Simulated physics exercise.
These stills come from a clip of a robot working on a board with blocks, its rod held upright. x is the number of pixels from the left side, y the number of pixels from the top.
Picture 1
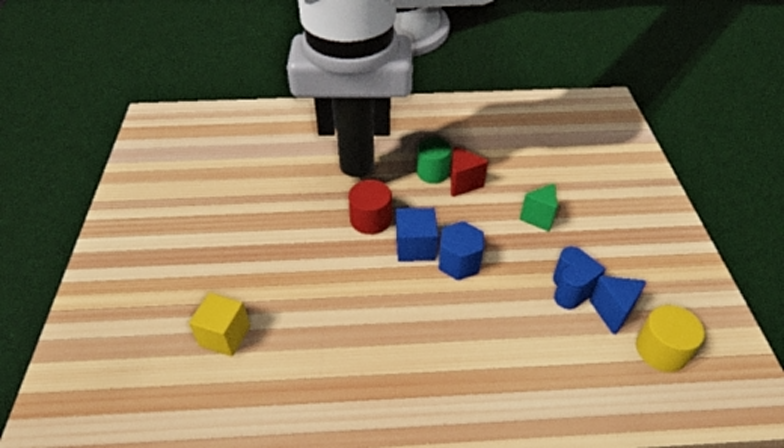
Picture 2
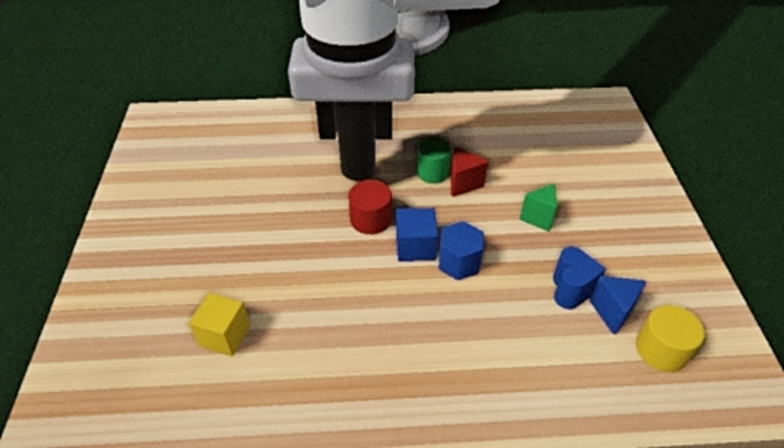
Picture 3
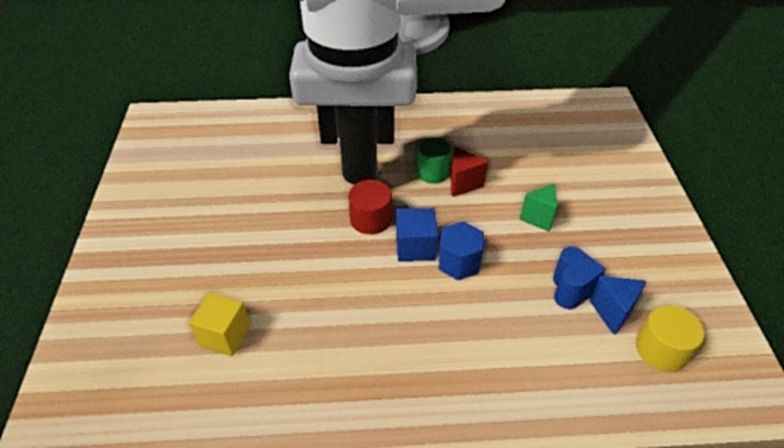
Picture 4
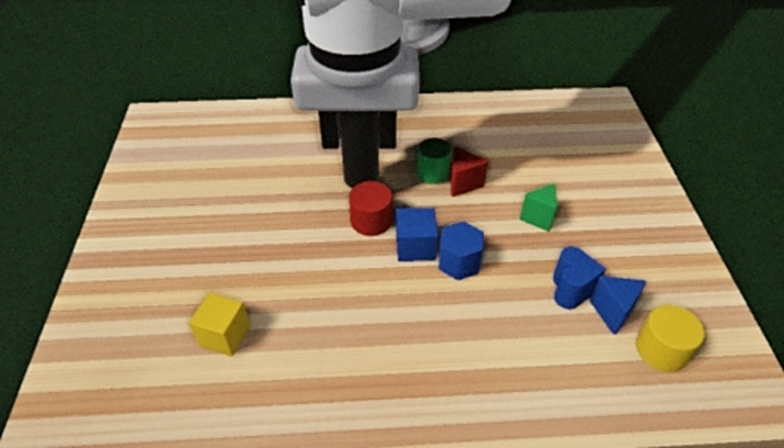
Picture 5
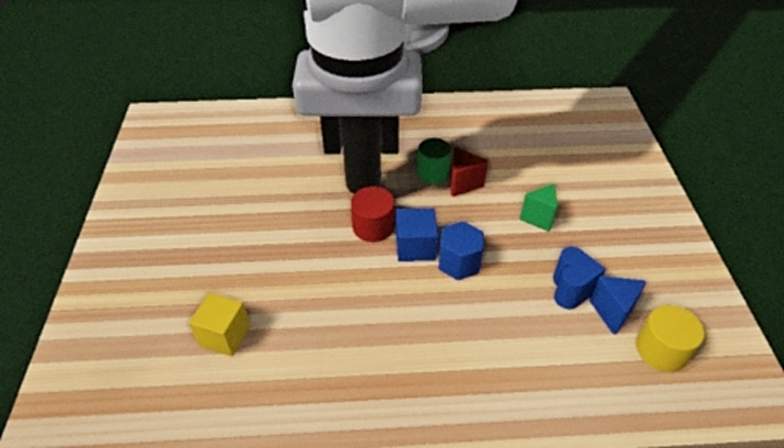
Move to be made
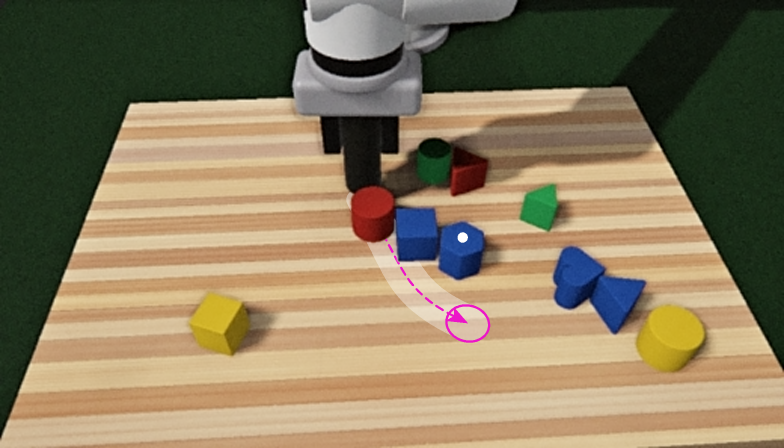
On a striped wooden board scattered with coloured blocks, a robot arm's black rod moved slightly toward the viewer, then nudged the red round block a tiny bit while the other blocks stayed still.
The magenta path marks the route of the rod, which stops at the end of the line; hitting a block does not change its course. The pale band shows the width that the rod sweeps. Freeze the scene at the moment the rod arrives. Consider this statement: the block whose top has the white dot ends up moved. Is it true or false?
Answer: True.
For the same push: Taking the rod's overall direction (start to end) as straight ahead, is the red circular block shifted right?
In short: Yes.
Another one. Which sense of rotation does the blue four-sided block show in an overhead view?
Looking from above, the answer is counterclockwise.
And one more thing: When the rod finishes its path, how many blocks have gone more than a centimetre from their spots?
I'd say three or more blocks get shifted by more than about 1 cm.
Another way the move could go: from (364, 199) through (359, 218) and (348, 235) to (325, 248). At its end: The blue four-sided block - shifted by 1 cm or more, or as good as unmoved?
It keeps its spot.
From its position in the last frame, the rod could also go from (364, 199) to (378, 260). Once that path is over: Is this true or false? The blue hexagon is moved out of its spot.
False
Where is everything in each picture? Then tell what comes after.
In the first picture, lower end of the rod (357, 166), tops of blocks, red circular block (370, 194), blue four-sided block (417, 221), green circular block (435, 147), blue hexagon (463, 238).
In the second picture, rod (358, 170), blocks as before.
In the third picture, rod (360, 174), blocks as before.
In the fourth picture, rod (362, 178), red circular block (371, 195).
In the fifth picture, rod (364, 184), red circular block (373, 201), blue four-sided block (417, 221), green circular block (435, 147), blue hexagon (463, 238).
The drawn path runs from (364, 199) through (386, 240) and (414, 286) to (468, 323); the dot is on the blue hexagon.
What follows on the original path. One third of the way, rod (386, 225); red circular block (378, 248); blue four-sided block (425, 226); blue hexagon (468, 240).
Two thirds of the way, rod (415, 272); red circular block (379, 284); blue four-sided block (446, 239), turned 25° anticlockwise; blue hexagon (495, 243).
At the end, rod (470, 309); red circular block (379, 285); blue four-sided block (447, 240), turned 30° anticlockwise; green circular block not moved; blue hexagon (497, 243).
